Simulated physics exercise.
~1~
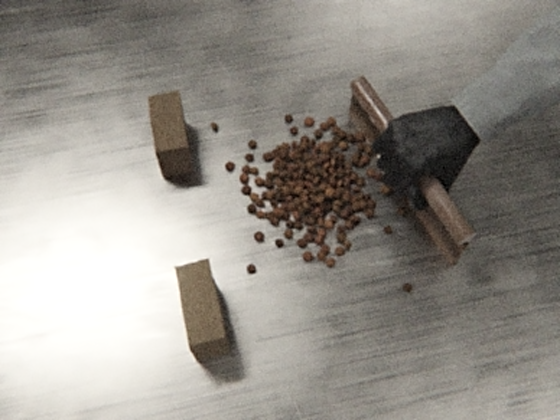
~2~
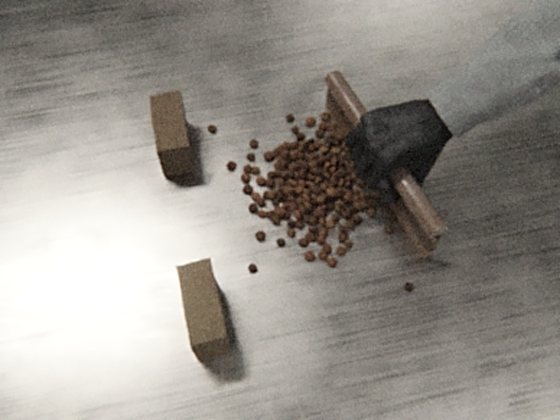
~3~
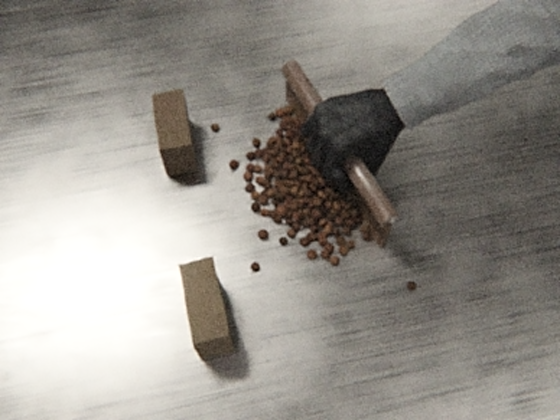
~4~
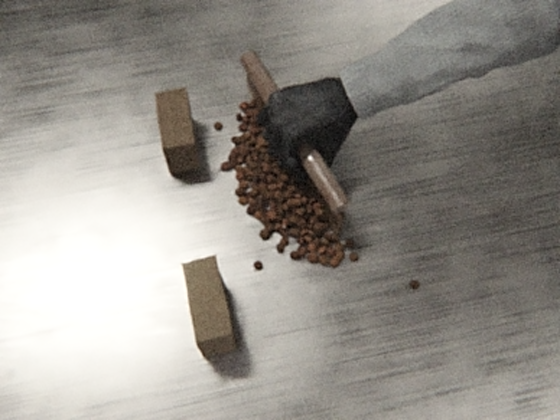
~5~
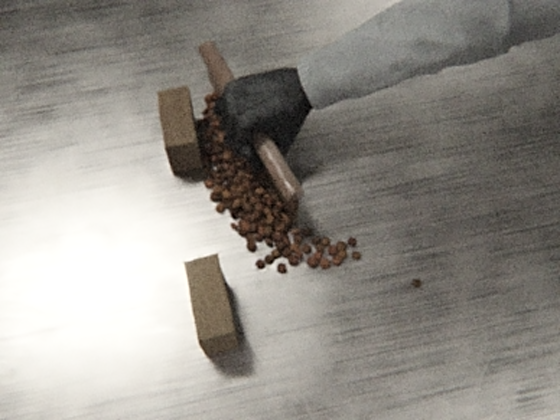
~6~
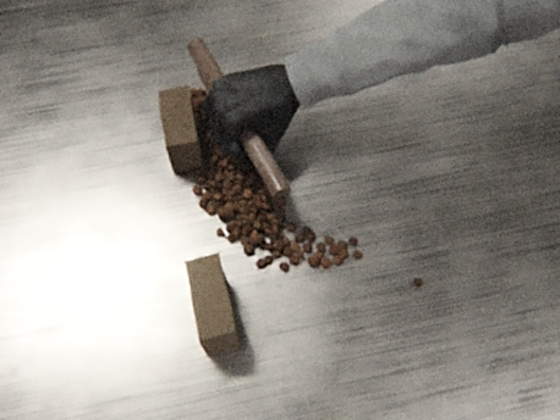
A gloved hand or dark gripper on a pale grey arm pushed a brown bar leftward through a pile of small brown pellets, squeezing them into a slanting band, then stopped beside the upper of two blocks with almost none in the gap.
